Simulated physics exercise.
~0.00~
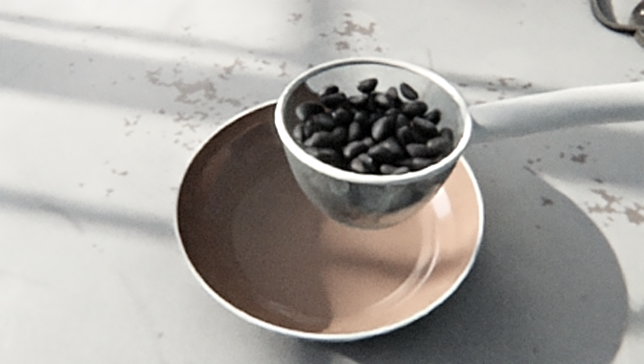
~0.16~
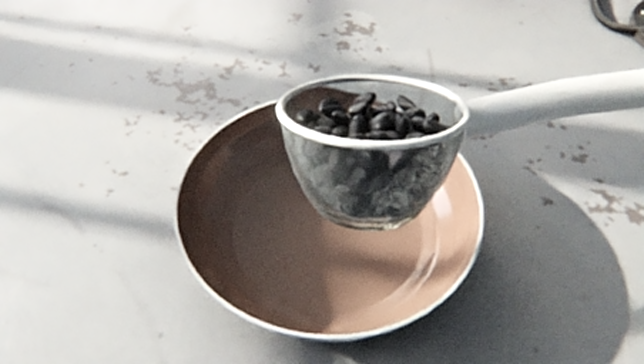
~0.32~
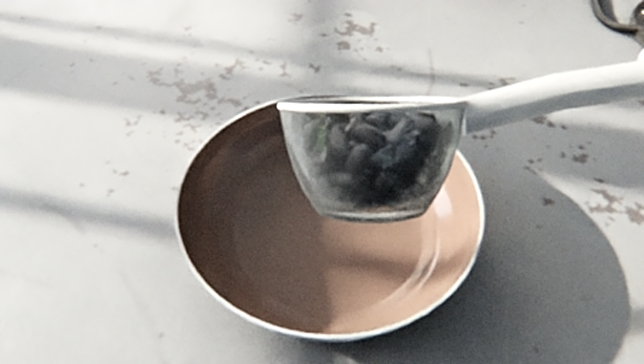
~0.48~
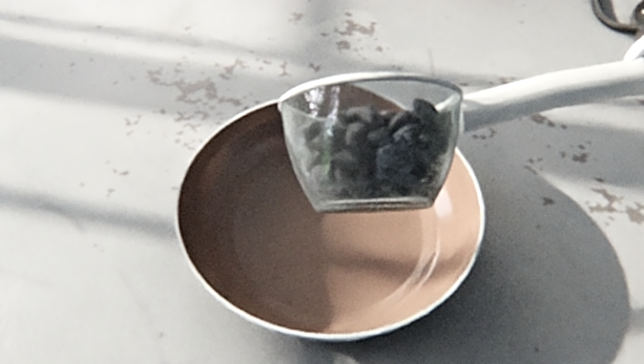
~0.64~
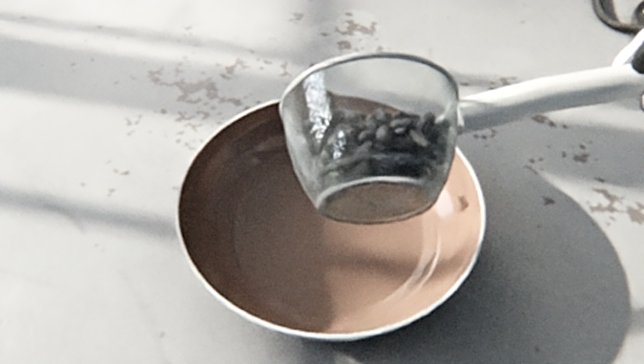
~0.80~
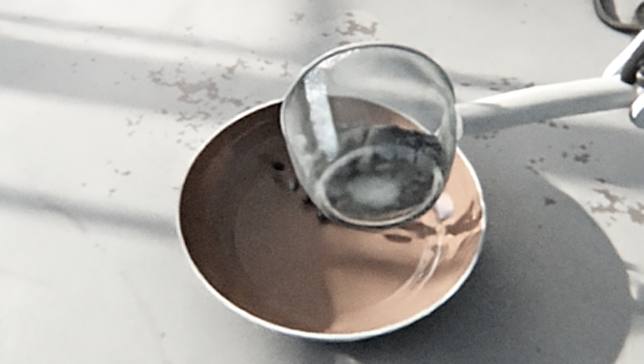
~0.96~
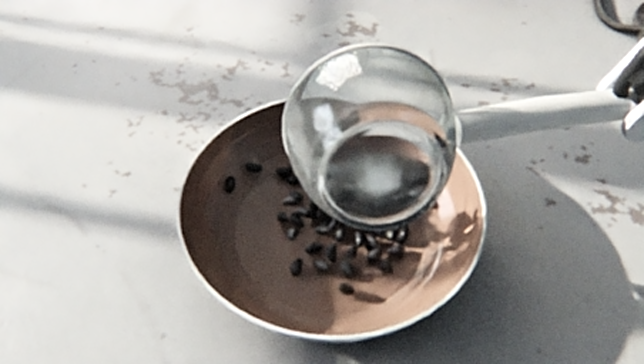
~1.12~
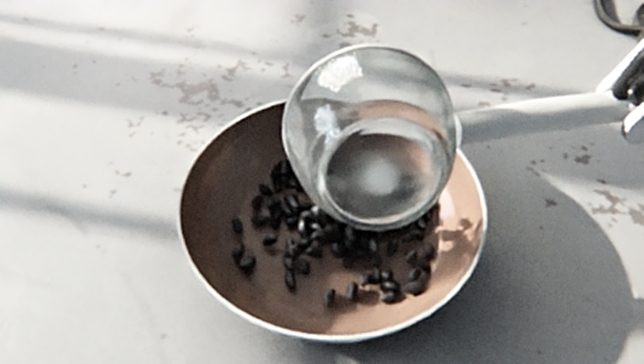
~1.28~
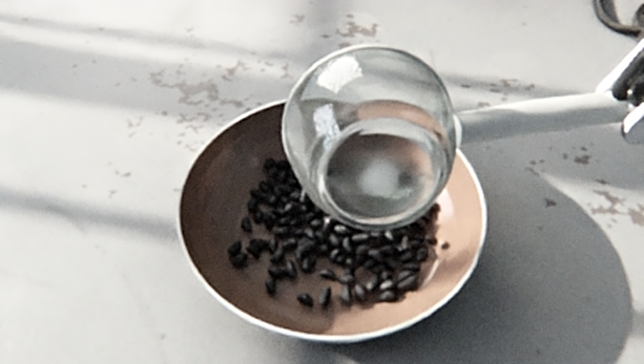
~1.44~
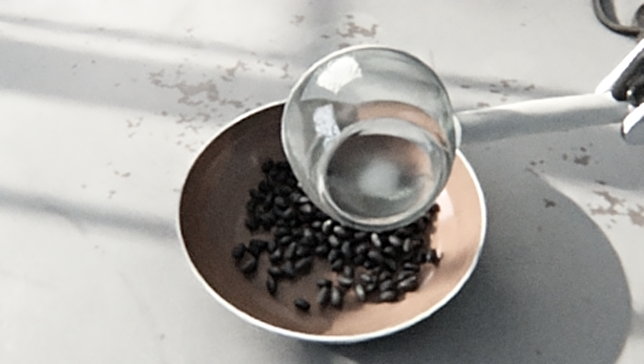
A clear, rounded ladle full of black beans hangs over a shallow pan with a brownish-pink inside and a pale rim, seen from above at an angle on a worn, light grey surface crossed by soft shadows. Its pale handle reaches in from the right, where a dark and light gripping device comes into view at the edge. The ladle tips steadily forward, and the beans stay inside at first. Then they slide out, a few dropping ahead of the rest, and scatter across the pan. Finally the emptied ladle stays tilted above a dark heap of beans lying still.
